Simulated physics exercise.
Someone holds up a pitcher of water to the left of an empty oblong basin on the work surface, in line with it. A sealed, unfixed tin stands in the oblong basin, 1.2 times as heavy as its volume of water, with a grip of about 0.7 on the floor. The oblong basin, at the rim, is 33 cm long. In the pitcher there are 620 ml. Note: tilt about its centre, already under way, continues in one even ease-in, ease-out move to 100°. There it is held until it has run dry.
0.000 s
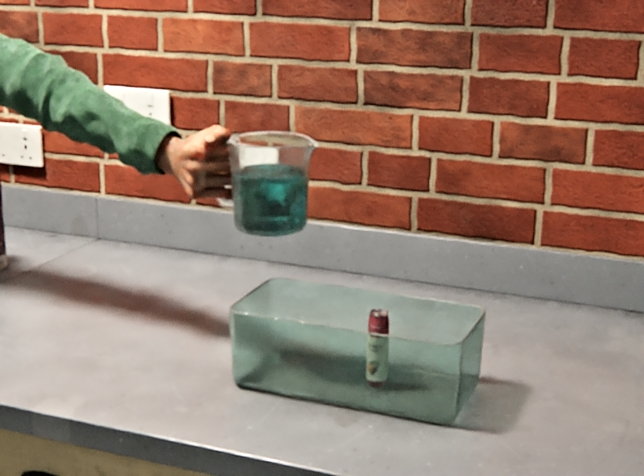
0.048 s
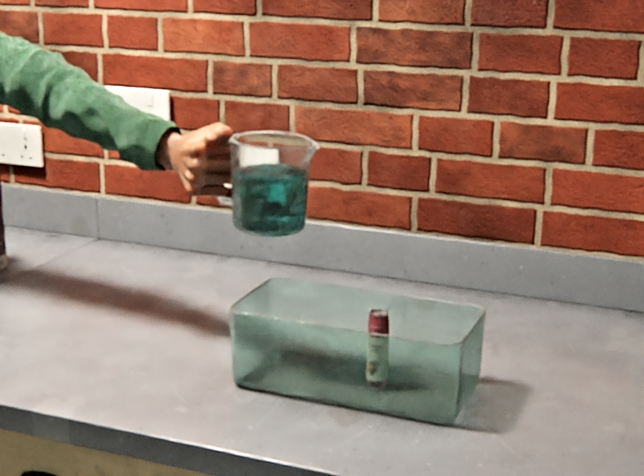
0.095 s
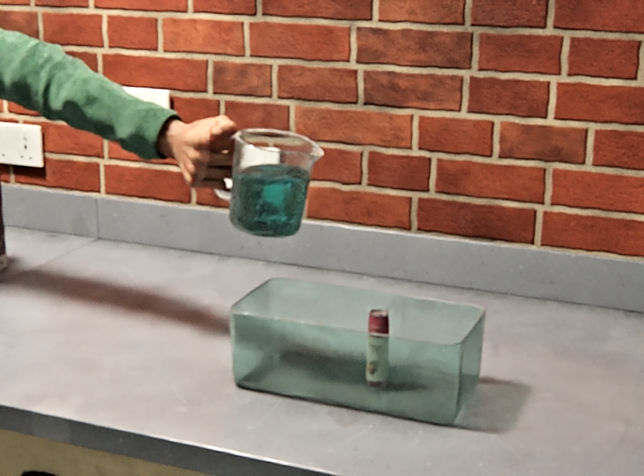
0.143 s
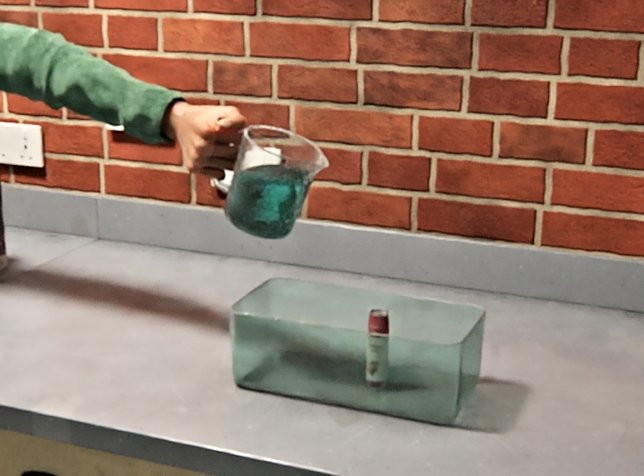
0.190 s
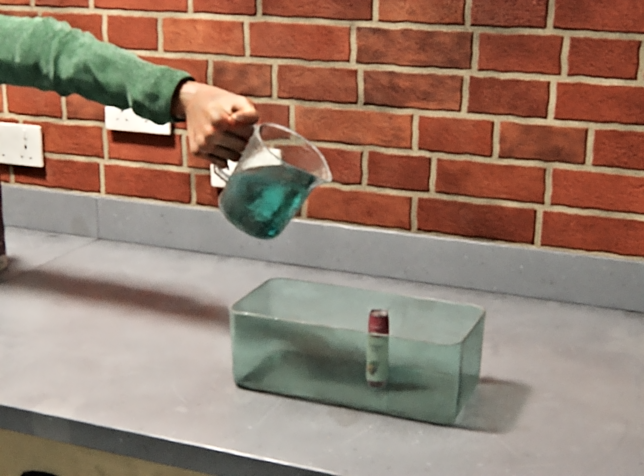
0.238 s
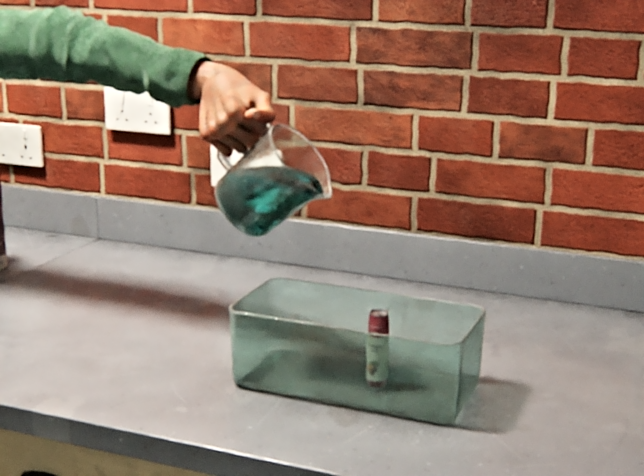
Pitcher of blue-green water tilting steadily to the right in a green-sleeved person's hand, above a clear oblong basin beside a brick wall.
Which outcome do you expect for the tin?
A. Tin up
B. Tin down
A, tin up.
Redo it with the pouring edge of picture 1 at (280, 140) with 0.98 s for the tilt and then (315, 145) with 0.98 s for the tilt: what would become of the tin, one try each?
Try 1: Still standing; try 2: Tipped over.
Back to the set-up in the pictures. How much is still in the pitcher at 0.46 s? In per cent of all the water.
Roughly 60 %.
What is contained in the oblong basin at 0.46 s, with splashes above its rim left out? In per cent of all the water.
Near 9 in a hundred.
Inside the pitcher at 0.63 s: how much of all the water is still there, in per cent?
Around 20 in a hundred is still there.
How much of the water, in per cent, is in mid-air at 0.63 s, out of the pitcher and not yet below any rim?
Around 24 percent of the liquid.
Then, 0.46 s in, the tilt is 99° and 60 per cent is still to pour; the tin stands where it began.
Then, 0.63 s in, the tilt is 100° and 21 per cent is still to pour; the tin stands 3 cm from where it began.
Then, 0.80 s in, the tilt is 100° and 7 per cent is still to pour; the tin stands 5 cm from where it began.
Then, 0.99 s in, the tilt is 100° and 1 per cent is still to pour; the tin leans 7°.
Finally, the tin stands 4 cm from where it began.
